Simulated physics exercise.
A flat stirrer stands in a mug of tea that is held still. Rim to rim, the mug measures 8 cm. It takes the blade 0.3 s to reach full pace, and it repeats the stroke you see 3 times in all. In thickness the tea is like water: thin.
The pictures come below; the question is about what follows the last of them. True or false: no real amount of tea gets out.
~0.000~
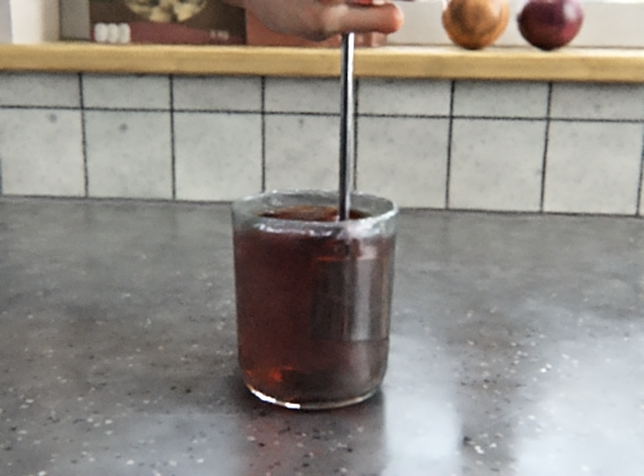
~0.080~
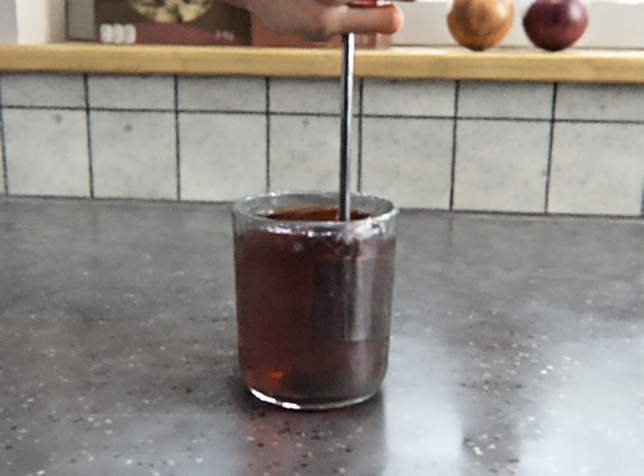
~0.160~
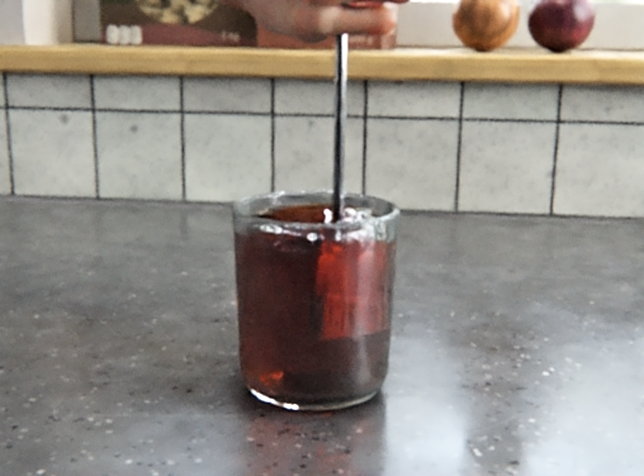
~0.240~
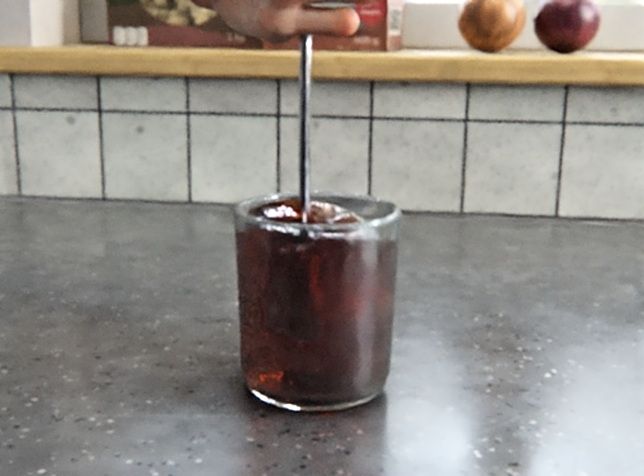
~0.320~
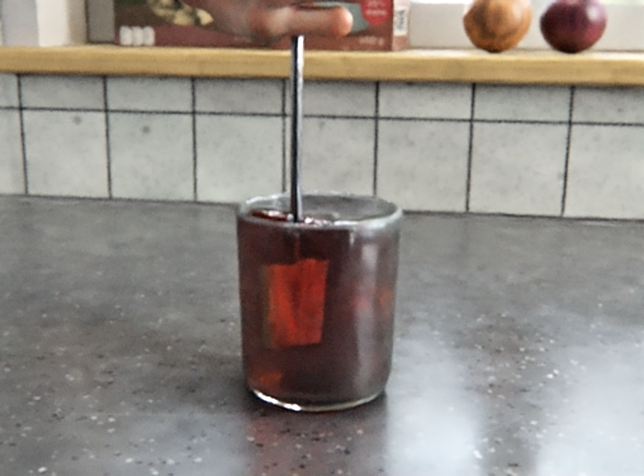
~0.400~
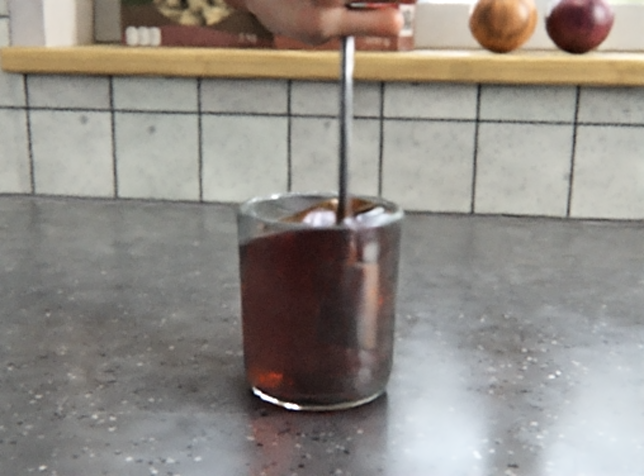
False.
After 0.58 s 3 ml is over the rim.
After 0.77 s 10 ml is over the rim.
After 0.95 s 14 ml is over the rim.
After 1.14 s 16 ml is over the rim.
In the end 16 ml is over the rim.
